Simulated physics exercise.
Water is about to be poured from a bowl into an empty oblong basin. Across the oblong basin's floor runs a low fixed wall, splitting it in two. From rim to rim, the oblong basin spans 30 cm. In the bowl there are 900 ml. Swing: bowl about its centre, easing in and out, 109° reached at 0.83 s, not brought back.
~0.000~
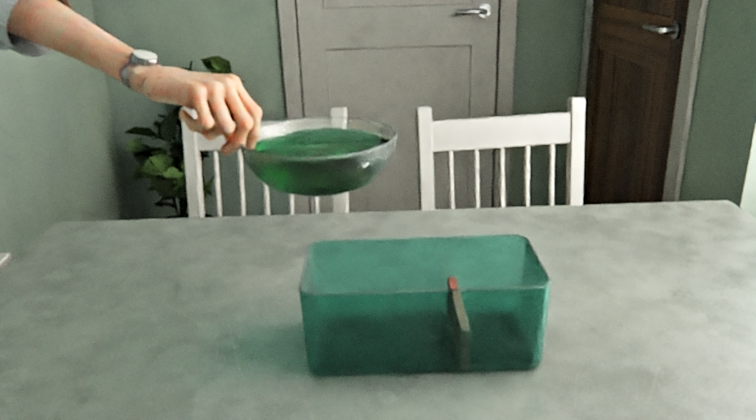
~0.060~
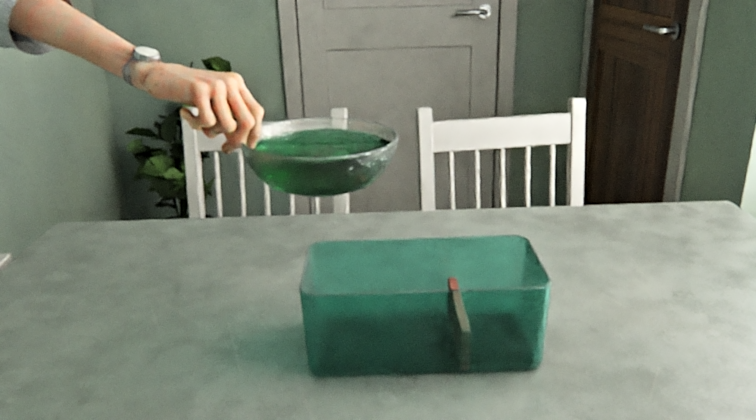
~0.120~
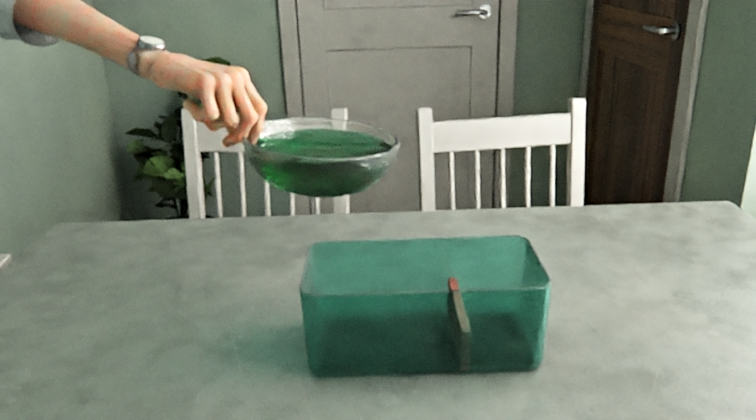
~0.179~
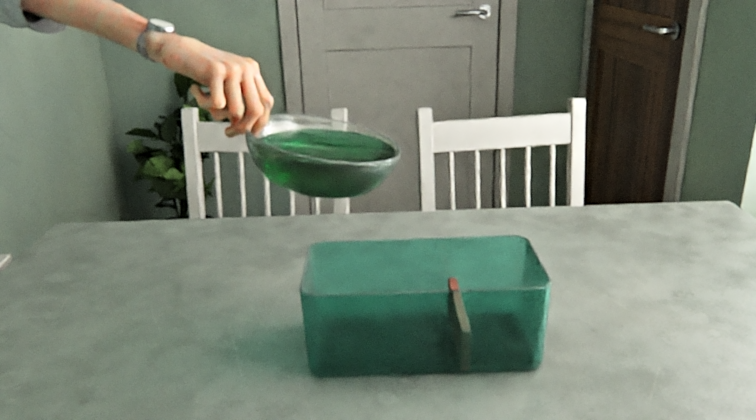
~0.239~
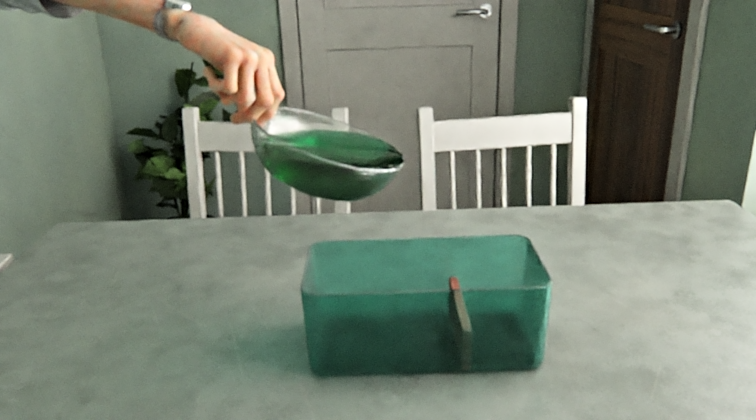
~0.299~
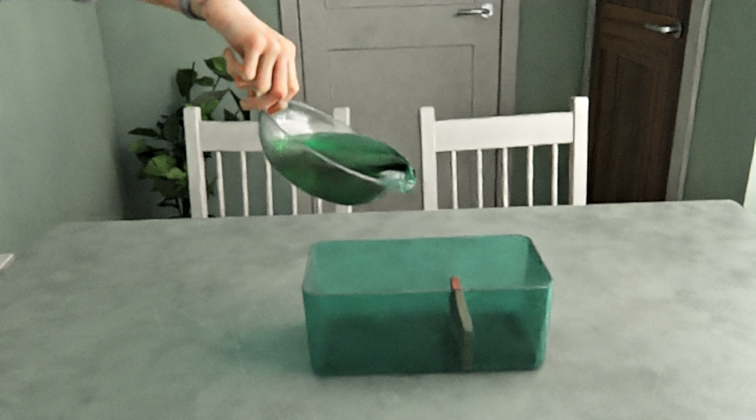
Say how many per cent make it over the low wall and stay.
About 20 per cent makes it over and stays.
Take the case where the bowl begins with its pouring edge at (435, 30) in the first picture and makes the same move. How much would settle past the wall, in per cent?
Then I'd expect something near 65 per cent.
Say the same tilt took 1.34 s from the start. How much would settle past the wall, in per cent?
30 per cent.
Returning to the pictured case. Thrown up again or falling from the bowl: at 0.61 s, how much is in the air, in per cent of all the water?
Around 22 in a hundred.
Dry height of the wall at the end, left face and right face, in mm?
Some 32 mm on the left and 44 mm on the right.
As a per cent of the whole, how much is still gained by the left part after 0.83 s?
Near 2 percent, give or take.
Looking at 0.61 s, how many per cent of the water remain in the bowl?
Near 4 in a hundred.
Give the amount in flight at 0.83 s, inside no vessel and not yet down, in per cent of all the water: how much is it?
Near 6 percent.
By 0.61 s the tilt is 91° and 4 per cent is still to pour, 51 is left of the wall and 21 right of it.
By 0.83 s the tilt is 109° and 0 per cent is still to pour, 73 is left of the wall and 19 right of it.
By 1.07 s the tilt is 109° and 0 per cent is still to pour, 75 is left of the wall and 19 right of it.
By 1.33 s the tilt is 109° and 0 per cent is still to pour, 75 is left of the wall and 19 right of it.
At rest 75 per cent lies left of the wall, 20 right of it and 5 outside.
